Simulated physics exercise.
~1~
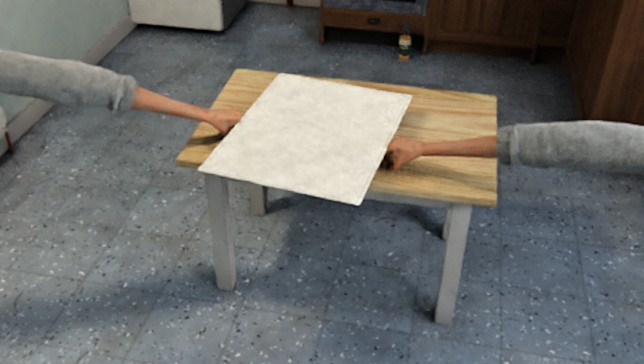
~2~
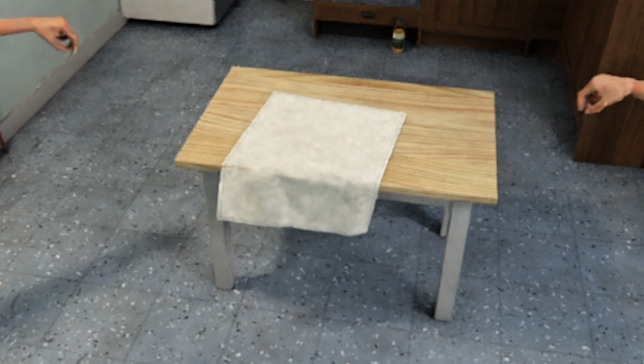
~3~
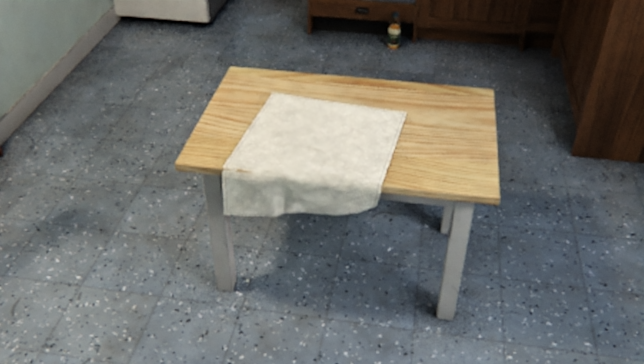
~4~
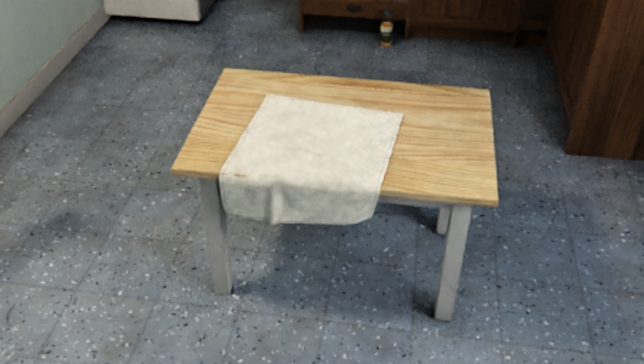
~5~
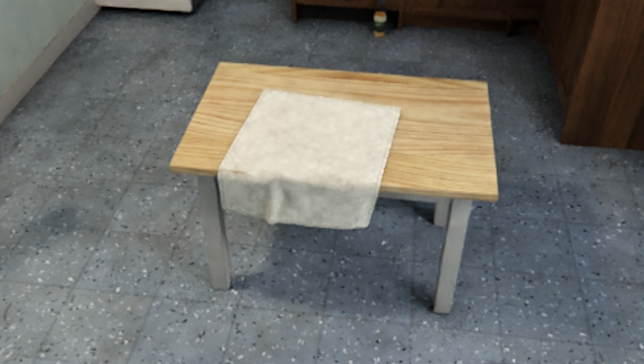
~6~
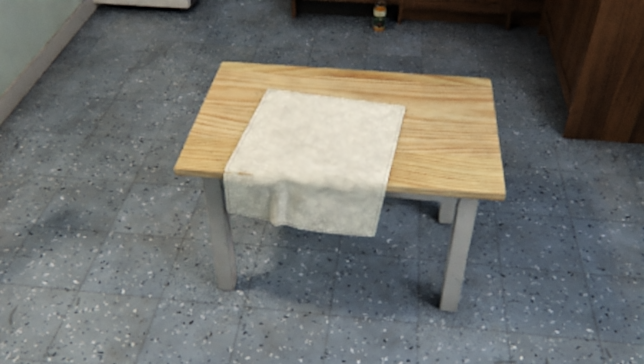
Pale hand towel released by two hands onto a wooden kitchen table, its front part drooping over the edge and staying put.
